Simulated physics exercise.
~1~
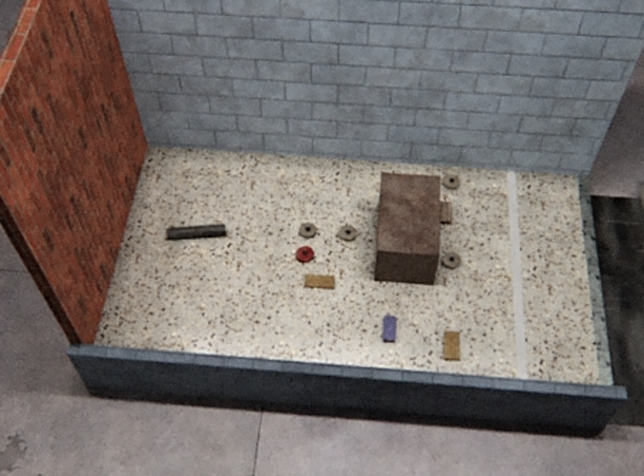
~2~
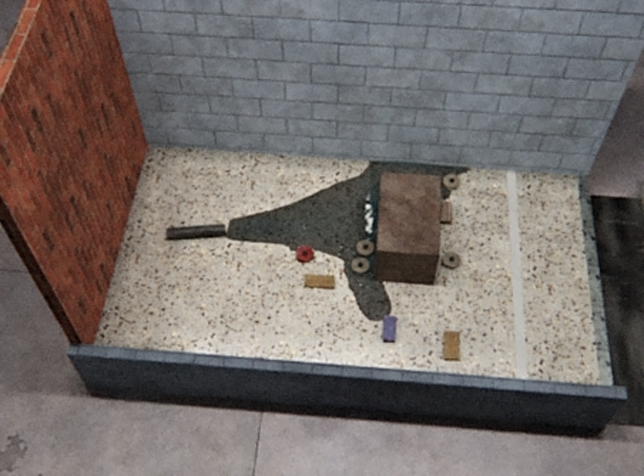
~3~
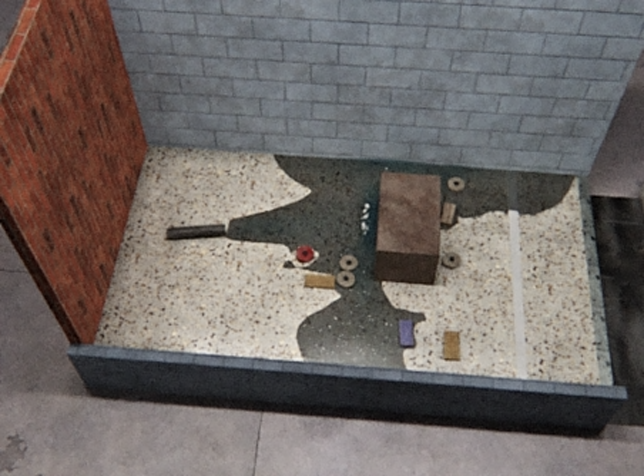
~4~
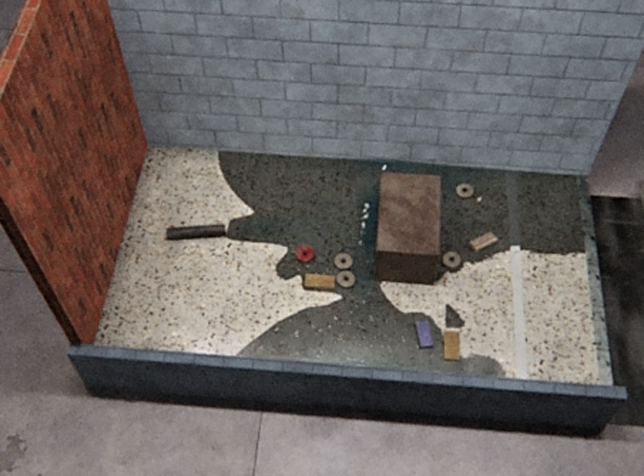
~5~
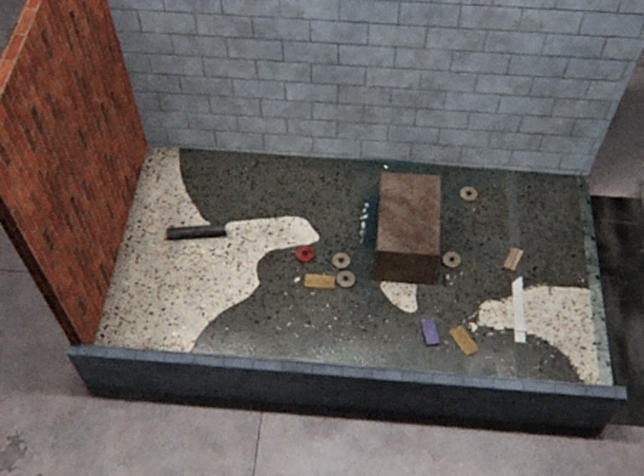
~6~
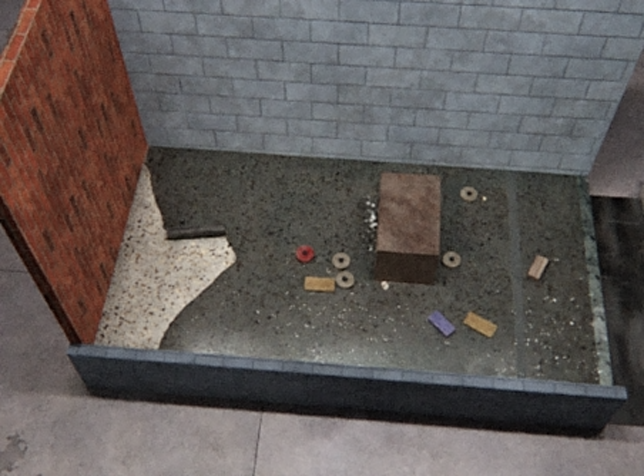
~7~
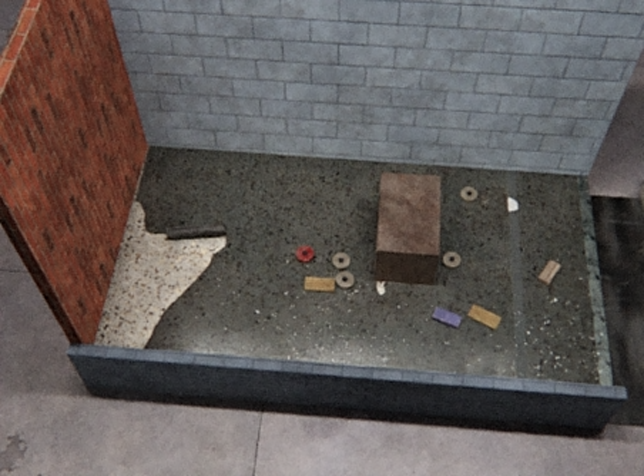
A speckled pale floor, seen from above, lies between a red brick wall on the left, a grey block wall behind and a low dark curb in front. A brown block stands right of centre, with a short dark pipe at left, grey ring-shaped lids, a red lid, and tan, yellow and blue boards scattered about. Dark water spreads from beside the block, pushing two grey lids rightward, then down. It widens across the floor, carrying the pinkish-tan board right past the white line, while the blue and right-hand yellow boards drift right, stopping short. Finally, only a pale patch at left stays dry, and the red lid has hardly moved.
